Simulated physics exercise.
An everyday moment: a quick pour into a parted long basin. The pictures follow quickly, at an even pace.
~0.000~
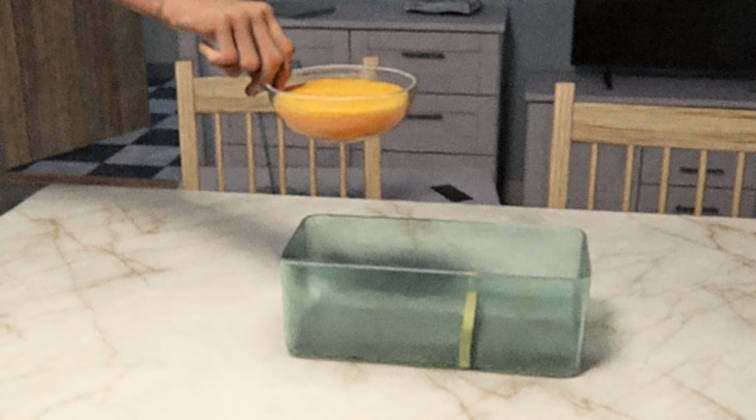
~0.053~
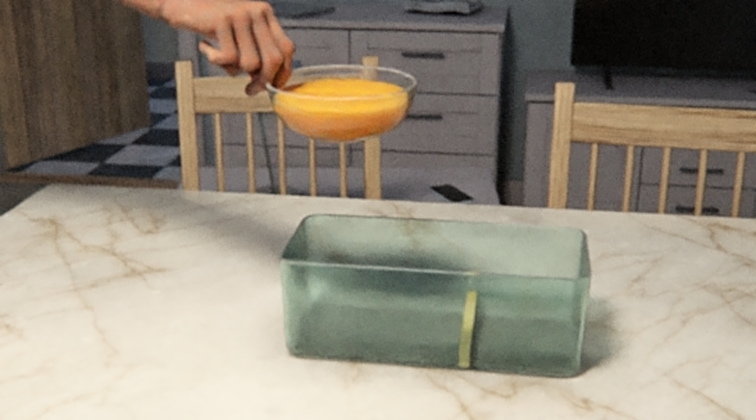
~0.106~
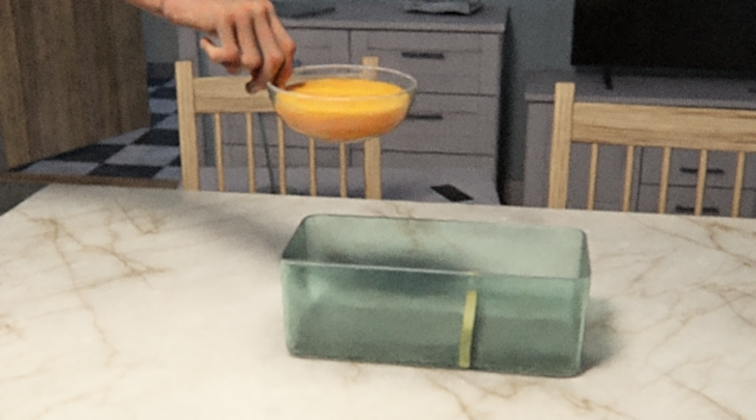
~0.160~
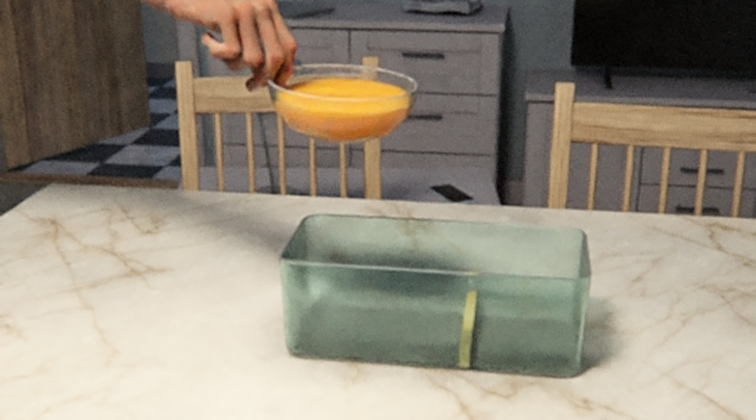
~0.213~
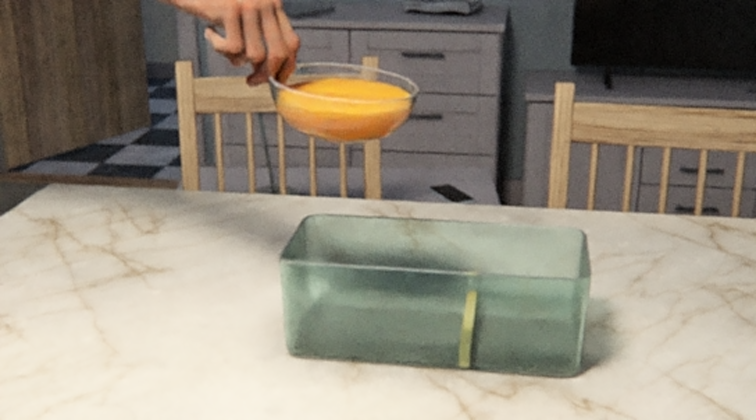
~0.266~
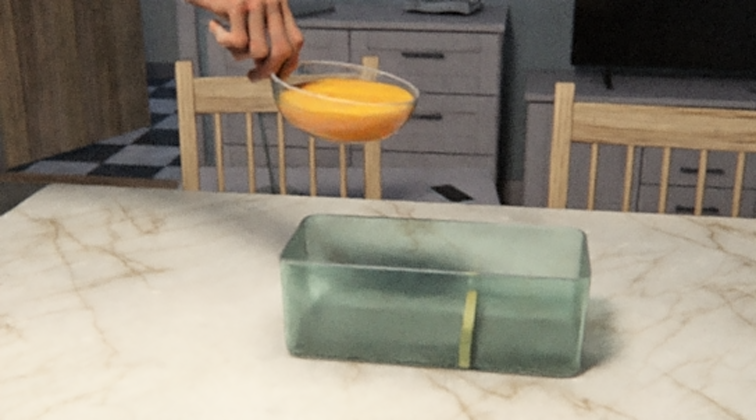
Above a marble-topped table, a hand held a shallow glass bowl of orange liquid over a long, divided green glass basin, keeping it level at first, then slowly tilting it slightly to the right.
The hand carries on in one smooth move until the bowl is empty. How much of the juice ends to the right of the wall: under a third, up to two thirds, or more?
It comes to between a third and two thirds.
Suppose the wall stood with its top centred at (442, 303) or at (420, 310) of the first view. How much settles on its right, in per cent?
The first gives 75 %, the second 85 %.
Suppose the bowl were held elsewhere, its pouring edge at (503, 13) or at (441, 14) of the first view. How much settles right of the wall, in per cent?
About 50 and 70 per cent.
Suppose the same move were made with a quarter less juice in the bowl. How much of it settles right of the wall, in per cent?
About 40 per cent.
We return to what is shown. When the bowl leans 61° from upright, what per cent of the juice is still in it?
About 35 per cent.
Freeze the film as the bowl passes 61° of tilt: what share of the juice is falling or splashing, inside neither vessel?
Roughly 40 in a hundred.
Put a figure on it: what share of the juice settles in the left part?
Near 45 %.
Then, 0.75 s in, the tilt is 61° and 35 per cent is still to pour, 8 is left of the wall and 17 right of it.
Then, 1.10 s in, the tilt is 97° and 0 per cent is still to pour, 43 is left of the wall and 53 right of it.
Then, 1.47 s in, the tilt is 107° and 0 per cent is still to pour, 46 is left of the wall and 53 right of it.
Then, 1.87 s in, the tilt is 107° and 0 per cent is still to pour, 46 is left of the wall and 53 right of it.
Finally, 46 per cent lies left of the wall, 53 right of it and 1 outside.
